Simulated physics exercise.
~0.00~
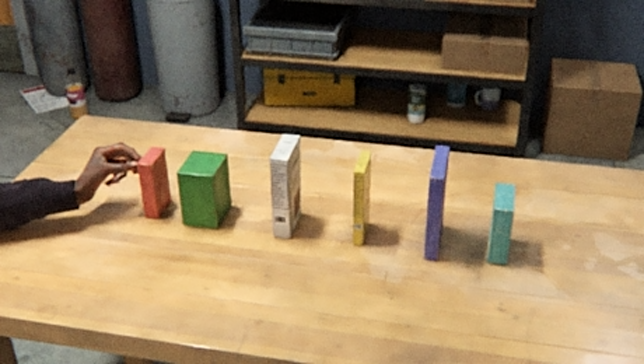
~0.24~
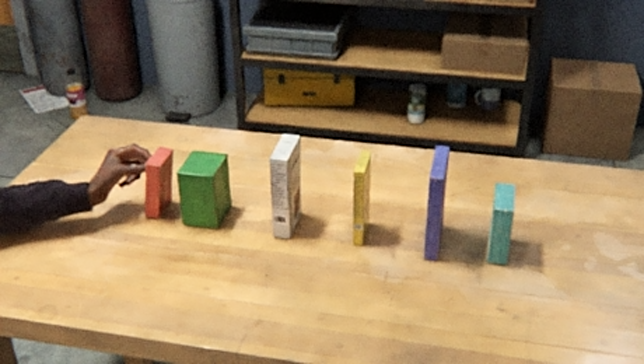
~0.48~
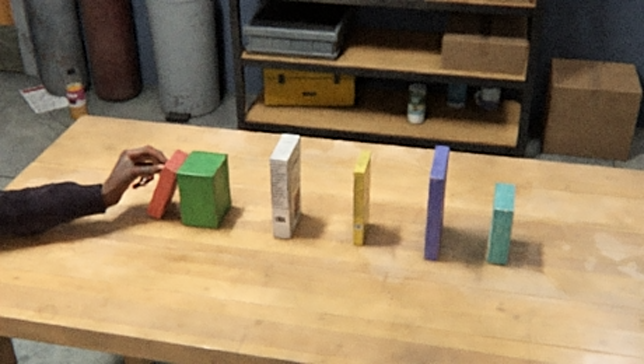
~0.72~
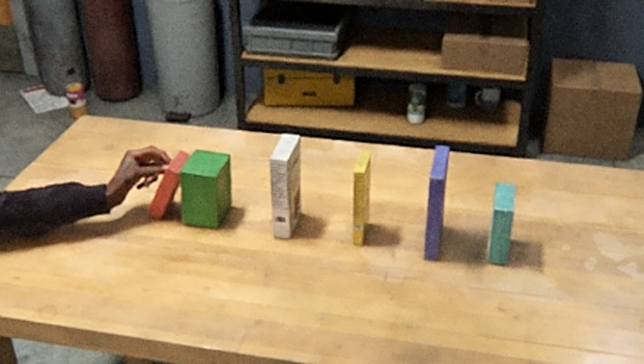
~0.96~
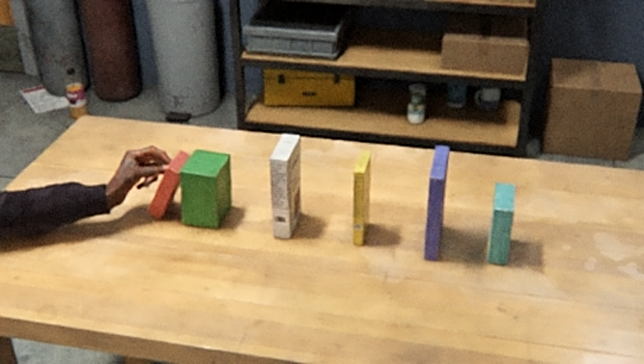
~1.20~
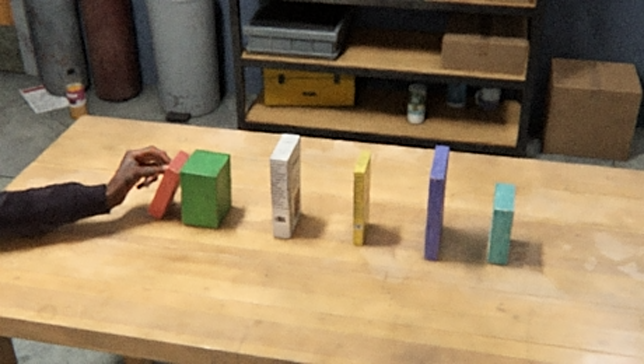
The red board at the left end of a row on a wooden table was tipped to the right by a hand until it leaned against the green block, which barely shifted, and the white, yellow, blue and turquoise pieces beyond stayed standing.
